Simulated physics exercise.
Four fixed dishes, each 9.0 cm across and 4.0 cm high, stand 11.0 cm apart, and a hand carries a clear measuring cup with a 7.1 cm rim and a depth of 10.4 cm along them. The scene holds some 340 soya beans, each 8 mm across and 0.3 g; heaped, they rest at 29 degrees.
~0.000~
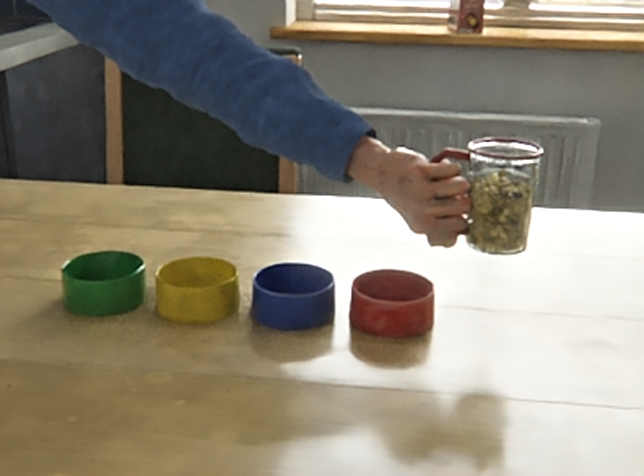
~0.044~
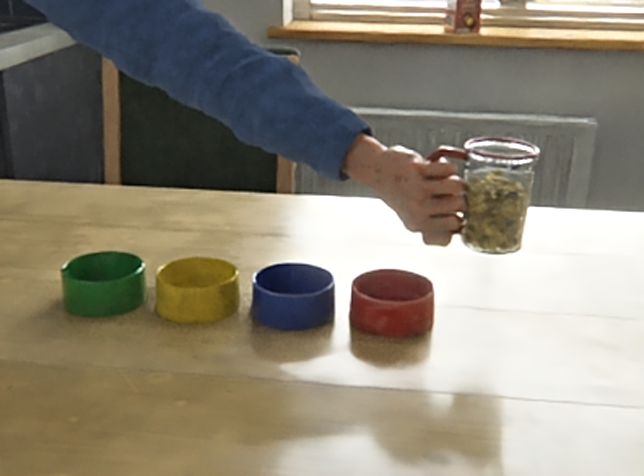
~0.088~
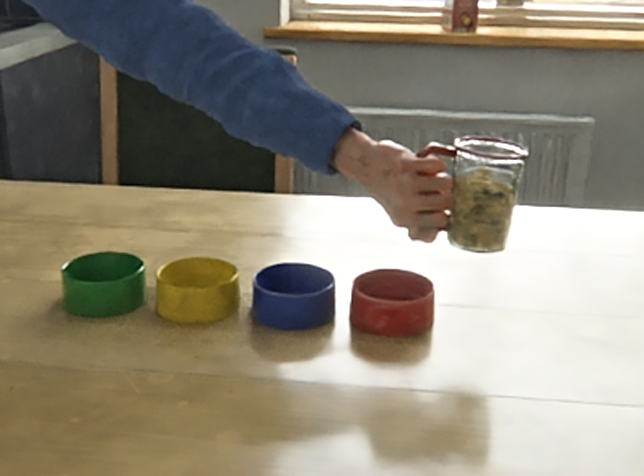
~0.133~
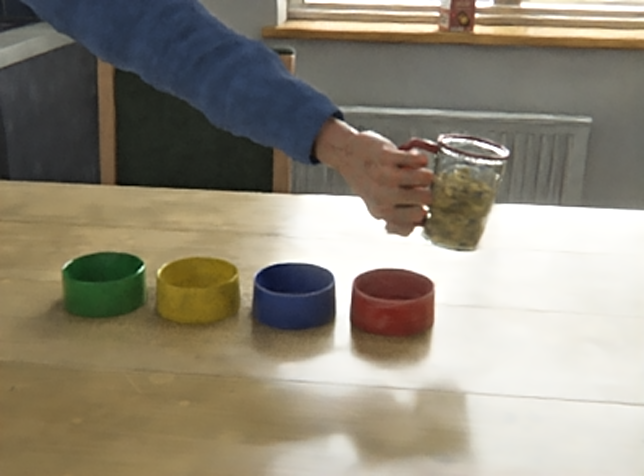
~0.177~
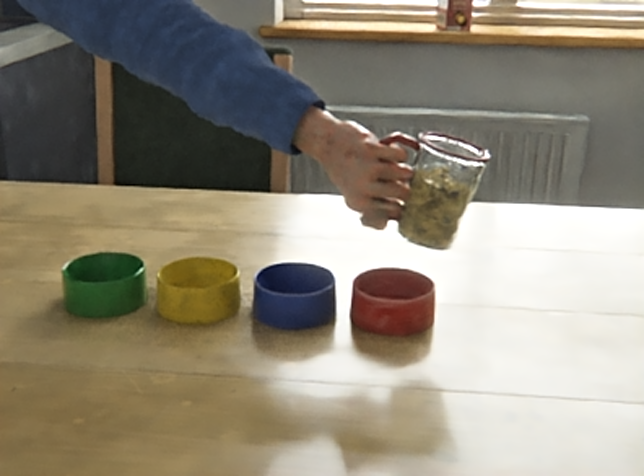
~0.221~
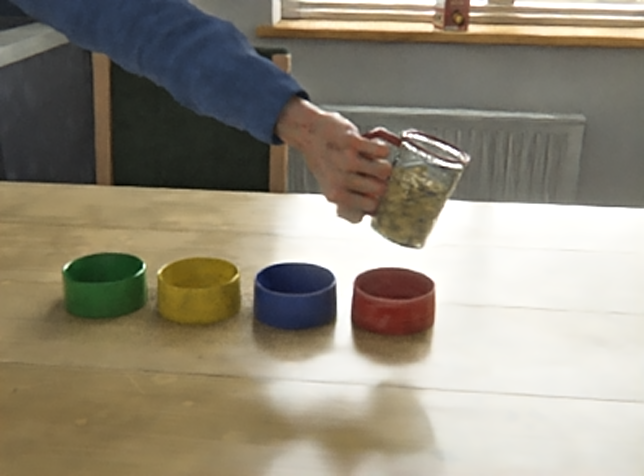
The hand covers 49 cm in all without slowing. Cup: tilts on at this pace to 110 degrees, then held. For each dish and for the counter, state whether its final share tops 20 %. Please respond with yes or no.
Red dish no, blue dish no, green dish yes, yellow dish no, counter no.
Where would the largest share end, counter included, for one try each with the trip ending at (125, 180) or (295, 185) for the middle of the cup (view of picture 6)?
Most lands at yellow on the first run and at red on the second.
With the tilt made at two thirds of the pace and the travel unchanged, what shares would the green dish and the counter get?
Green 90, counter 10.
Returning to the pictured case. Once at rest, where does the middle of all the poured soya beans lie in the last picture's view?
Look around (114, 284) in the last picture.
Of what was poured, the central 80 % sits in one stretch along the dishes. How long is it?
I'd put it at close to 6 cm.
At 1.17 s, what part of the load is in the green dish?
About 10 per cent by then.
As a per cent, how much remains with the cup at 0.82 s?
About 100 %.
After 0.58 s, tilt 63 degrees; cup holds 100 %.
After 0.82 s, tilt 92 degrees; cup holds 100 %.
Then, at 1.17 s, tilt 110 degrees; cup holds 85 %, green 10 %.
At rest (2.6 s), red 0 %, blue 0 %, green 85 %, yellow 0 %, counter 15 %.
